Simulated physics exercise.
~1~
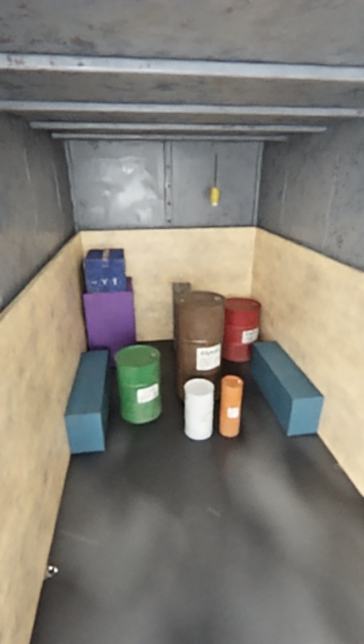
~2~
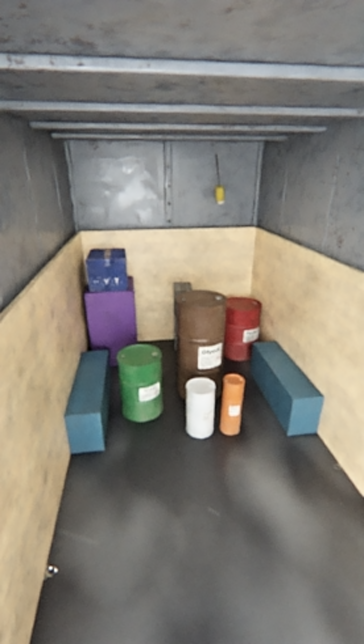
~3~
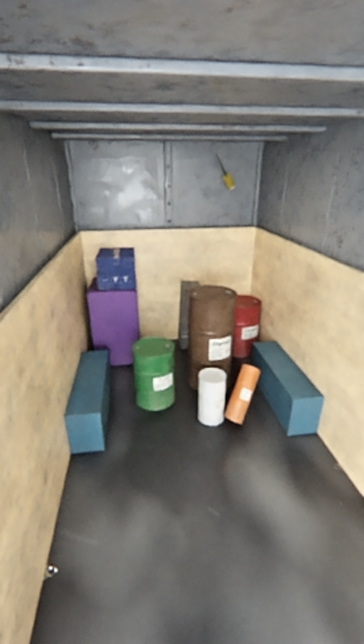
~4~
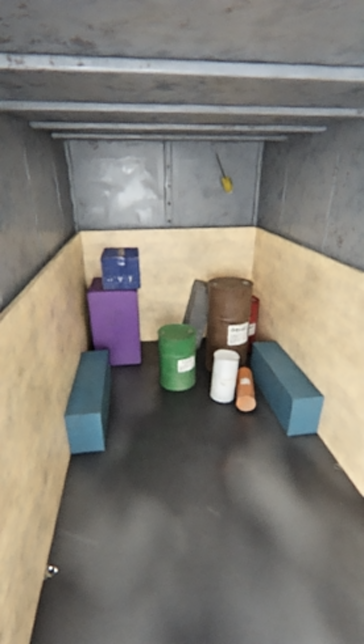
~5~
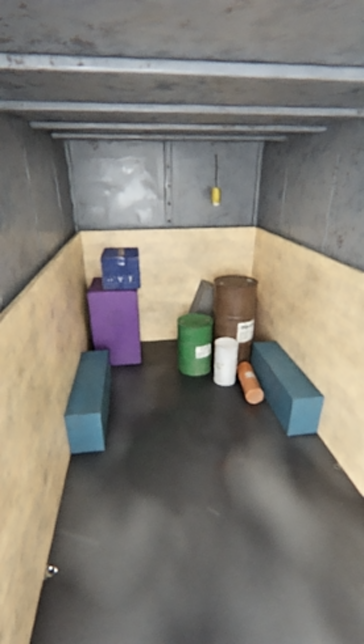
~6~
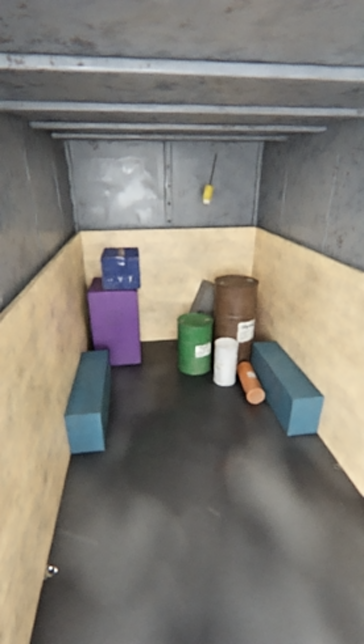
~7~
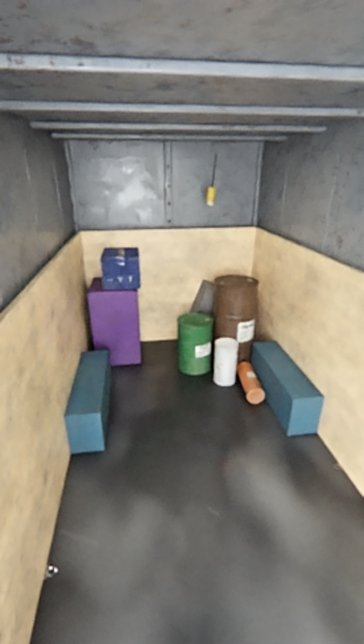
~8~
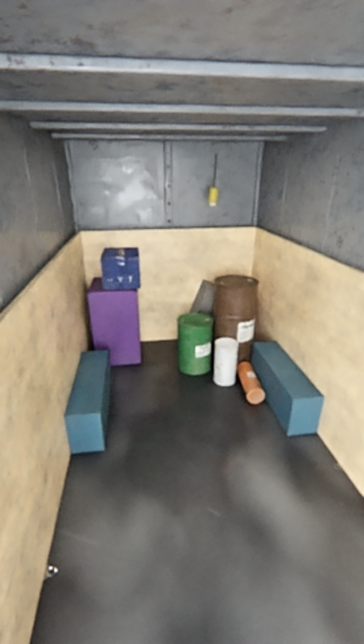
In a van's load bay, drums and canisters slide right and the orange canister topples over.
